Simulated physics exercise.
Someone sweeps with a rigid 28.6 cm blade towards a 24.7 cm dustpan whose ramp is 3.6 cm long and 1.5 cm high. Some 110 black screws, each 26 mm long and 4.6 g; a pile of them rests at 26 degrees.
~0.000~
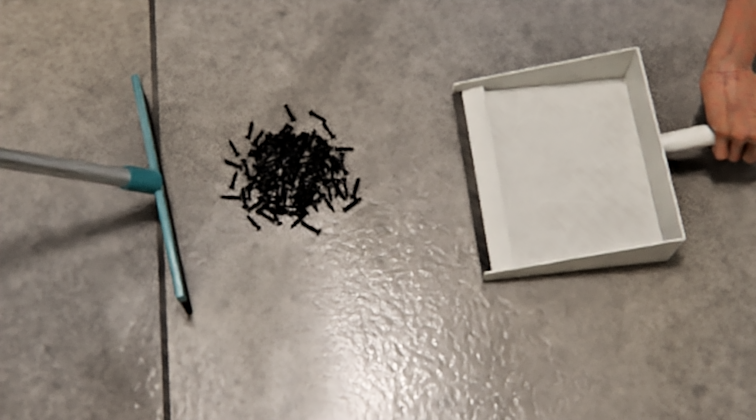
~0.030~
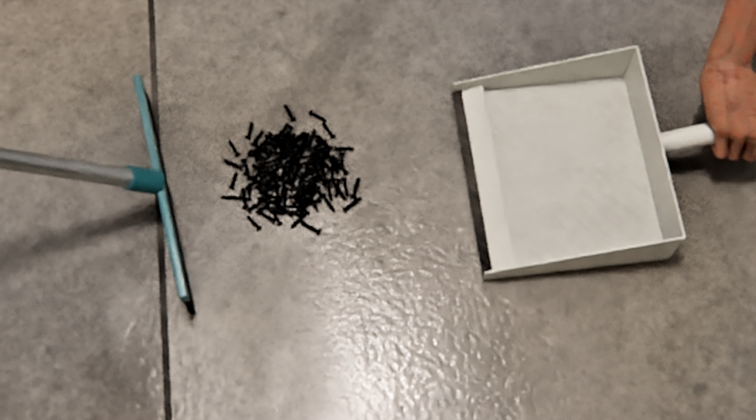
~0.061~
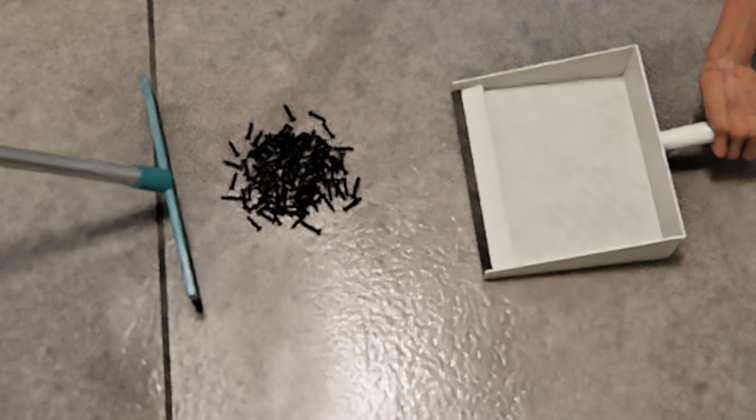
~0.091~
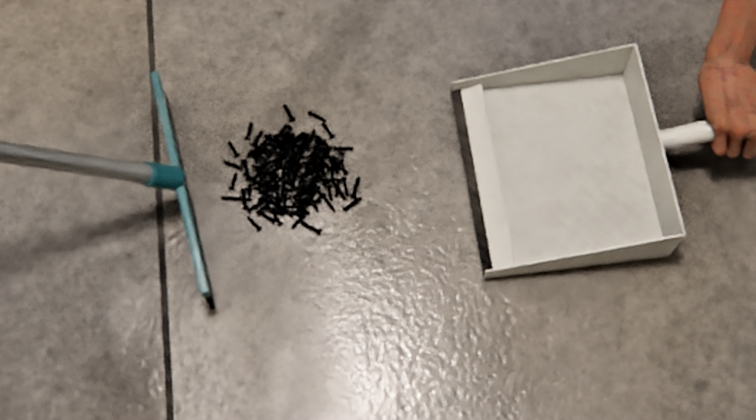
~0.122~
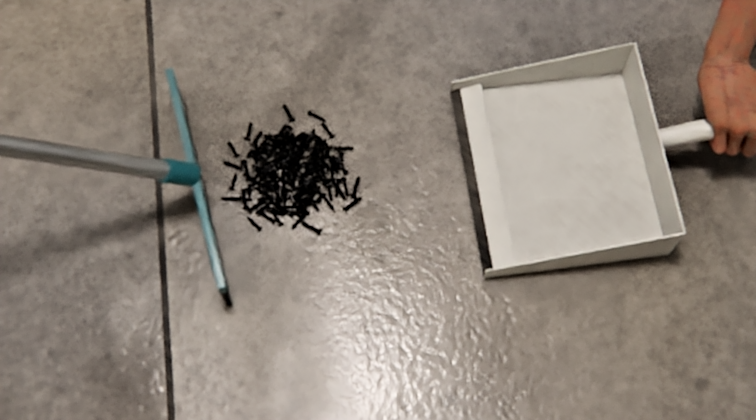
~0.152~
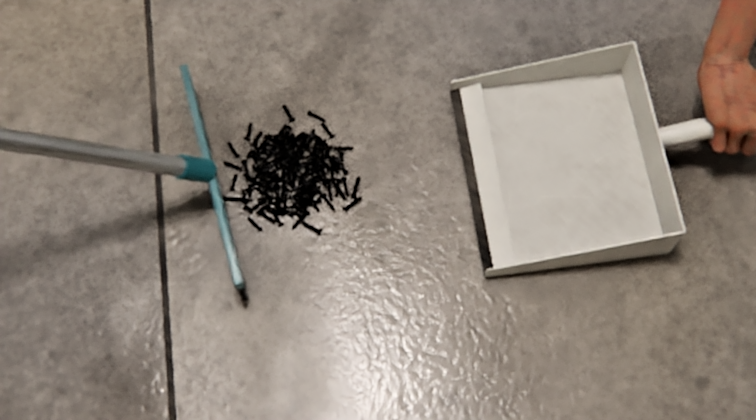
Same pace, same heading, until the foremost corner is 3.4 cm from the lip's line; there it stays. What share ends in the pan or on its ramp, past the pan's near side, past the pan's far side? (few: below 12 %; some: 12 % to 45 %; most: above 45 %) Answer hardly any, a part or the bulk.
In the pan or on its ramp: Hardly any; past the pan's near side: Hardly any; past the pan's far side: A part.
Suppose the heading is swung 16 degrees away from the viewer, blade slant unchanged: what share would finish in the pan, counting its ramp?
In that case some 5 per cent.
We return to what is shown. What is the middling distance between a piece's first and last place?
Roughly 20 cm.
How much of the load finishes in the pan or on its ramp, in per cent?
Roughly 5 per cent.
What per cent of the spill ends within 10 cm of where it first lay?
Some 0 per cent.
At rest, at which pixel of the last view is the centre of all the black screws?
Around (441, 132).
After 0.36 s, middle of the blade 18 cm from the lip; 0 % over the lip, far side 5 %, near side 0 %.
Then, at 0.50 s, middle of the blade 9 cm from the lip; 0 % over the lip, far side 15 %, near side 0 %.
After 0.76 s, middle of the blade 6 cm from the lip; 5 % over the lip, far side 20 %, near side 0 %.
In the end, at 1.3 s, pan 5 %, near side 0 %, far side 20 %, in front of the lip or behind the blade 80 %.
